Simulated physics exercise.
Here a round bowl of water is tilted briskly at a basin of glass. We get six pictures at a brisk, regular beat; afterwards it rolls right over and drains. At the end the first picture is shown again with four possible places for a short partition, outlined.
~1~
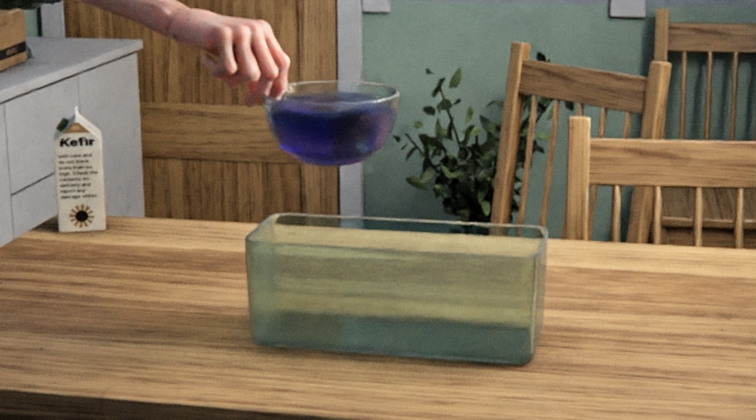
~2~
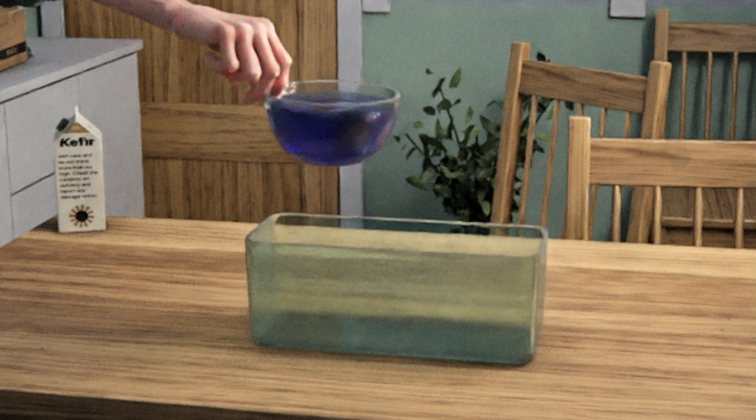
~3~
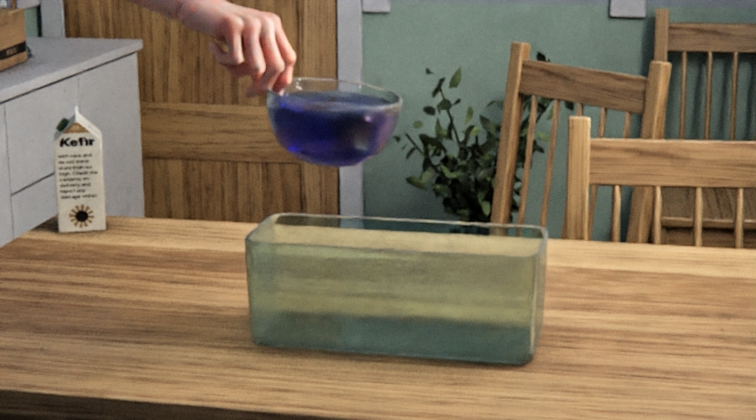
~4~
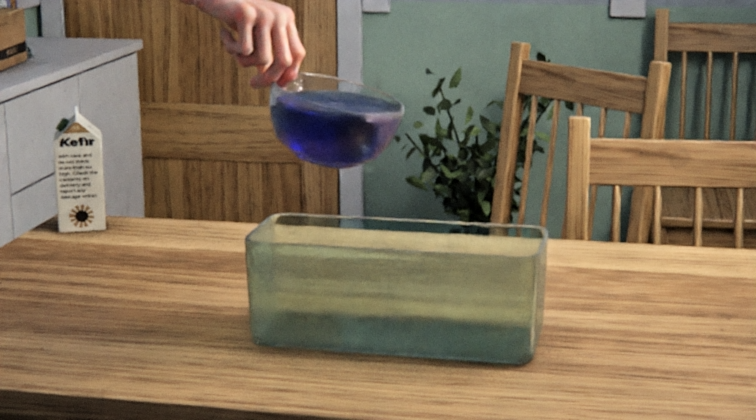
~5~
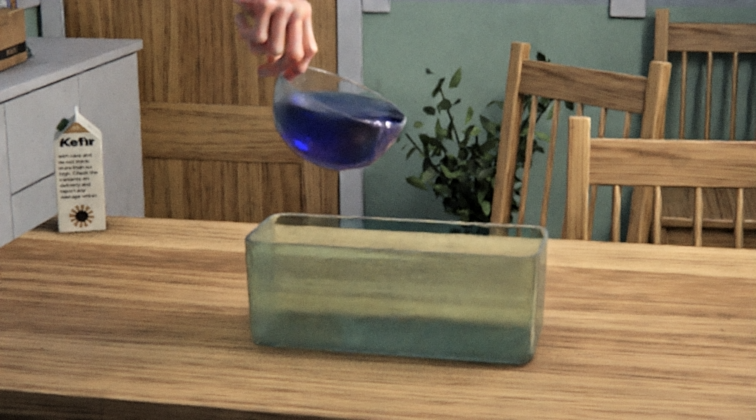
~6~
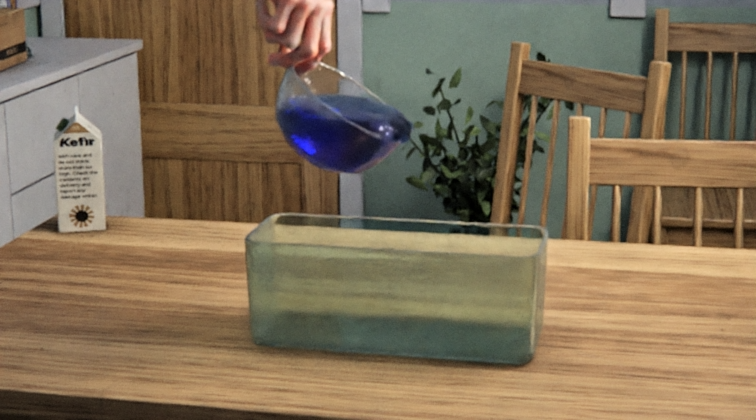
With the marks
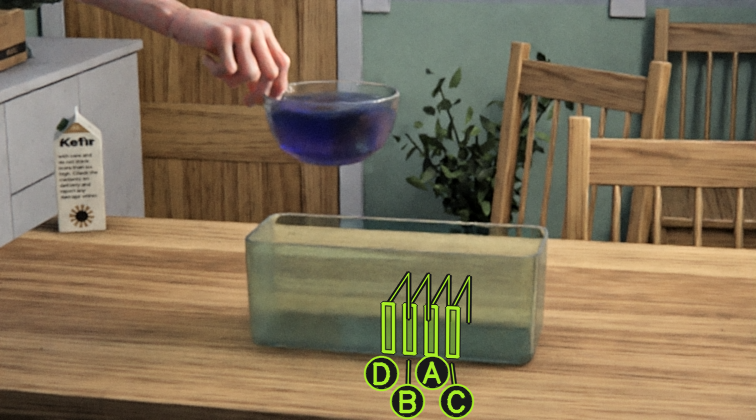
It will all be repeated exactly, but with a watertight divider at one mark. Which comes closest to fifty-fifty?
A beats the others.
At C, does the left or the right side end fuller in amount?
The left one.
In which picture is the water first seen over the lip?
In picture 5.
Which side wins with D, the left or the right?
The right one.
On the marked copy, A at (430, 362); B at (408, 360); C at (451, 363); D at (387, 359).
With A, about 49 % ends left of the wall and 45 % right of it; 6 % is lost outside.
With B, about 27 % ends left of the wall and 67 % right of it; 6 % is lost outside.
With C, about 72 % ends left of the wall and 19 % right of it; 9 % is lost outside.
With D, about 9 % ends left of the wall and 85 % right of it; 5 % is lost outside.
